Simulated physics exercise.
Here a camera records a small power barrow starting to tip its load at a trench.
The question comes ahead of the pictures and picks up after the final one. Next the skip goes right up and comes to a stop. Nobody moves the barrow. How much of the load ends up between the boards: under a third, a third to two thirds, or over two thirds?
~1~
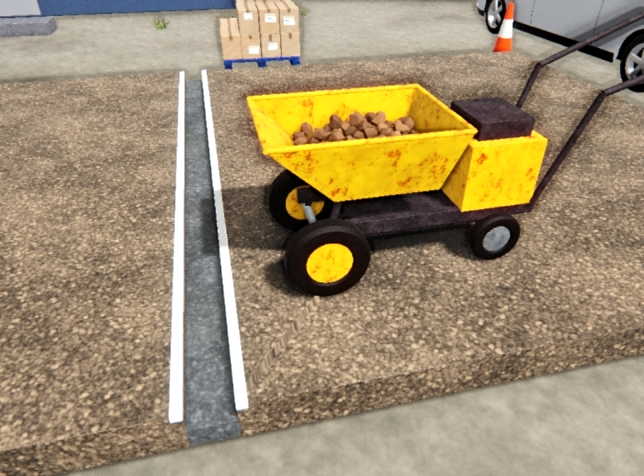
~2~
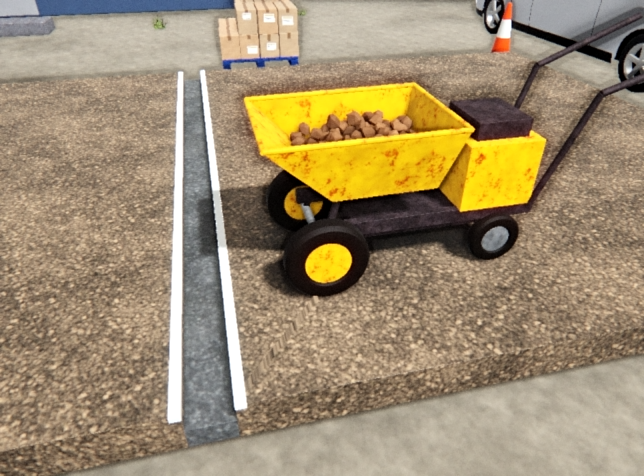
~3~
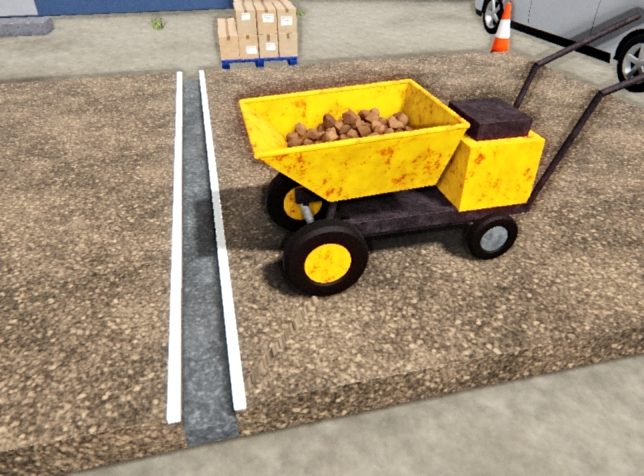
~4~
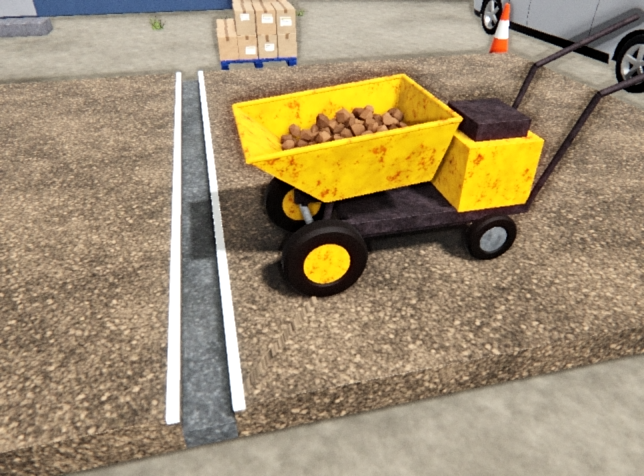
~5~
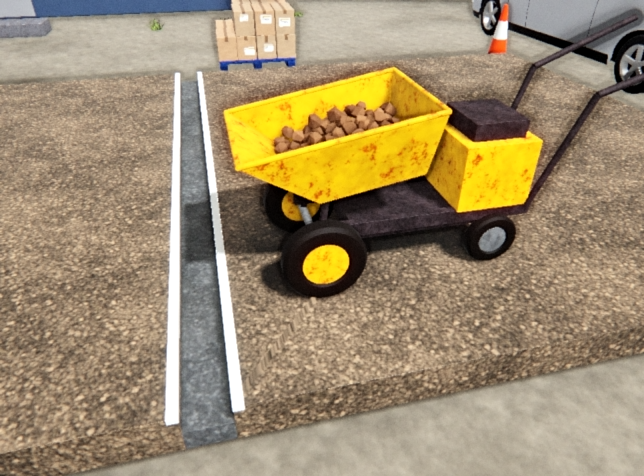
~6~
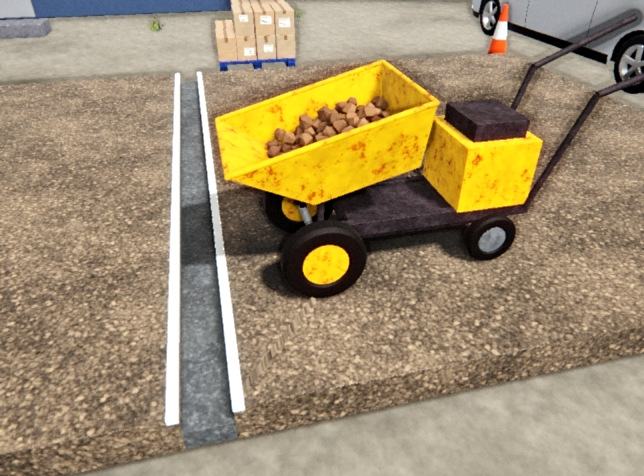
Under a third.
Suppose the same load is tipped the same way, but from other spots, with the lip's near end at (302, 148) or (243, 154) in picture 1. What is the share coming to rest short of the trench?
That works out to 0 per cent for the first position and 0 per cent for the second.
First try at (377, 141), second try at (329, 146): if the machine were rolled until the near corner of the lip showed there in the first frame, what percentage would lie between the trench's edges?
Some 30 in a hundred, then some 50 in a hundred.
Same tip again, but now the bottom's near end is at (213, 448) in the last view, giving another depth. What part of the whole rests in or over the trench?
It lands somewhere near 30 percent.
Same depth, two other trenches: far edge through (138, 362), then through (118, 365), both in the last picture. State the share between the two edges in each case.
About 50 %, then 70 %.
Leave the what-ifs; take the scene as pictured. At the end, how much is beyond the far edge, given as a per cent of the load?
About 55 %.
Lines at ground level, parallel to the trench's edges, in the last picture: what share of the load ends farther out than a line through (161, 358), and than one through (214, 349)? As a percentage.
Respectively 50 and 70 percent.
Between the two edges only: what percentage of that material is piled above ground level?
Estimate: Near 5 per cent.
Soon, skip tipped steeply; all in the skip.
A while on, skip tipped right over; most in the skip; a small part in or heaped over the trench; about a quarter beyond it.
Towards the end, skip tipped right over; about a third in the skip; a small part in or heaped over the trench; about half beyond it.
Finally, skip tipped right over; about a third in the skip; a small part in or heaped over the trench; about half beyond it.
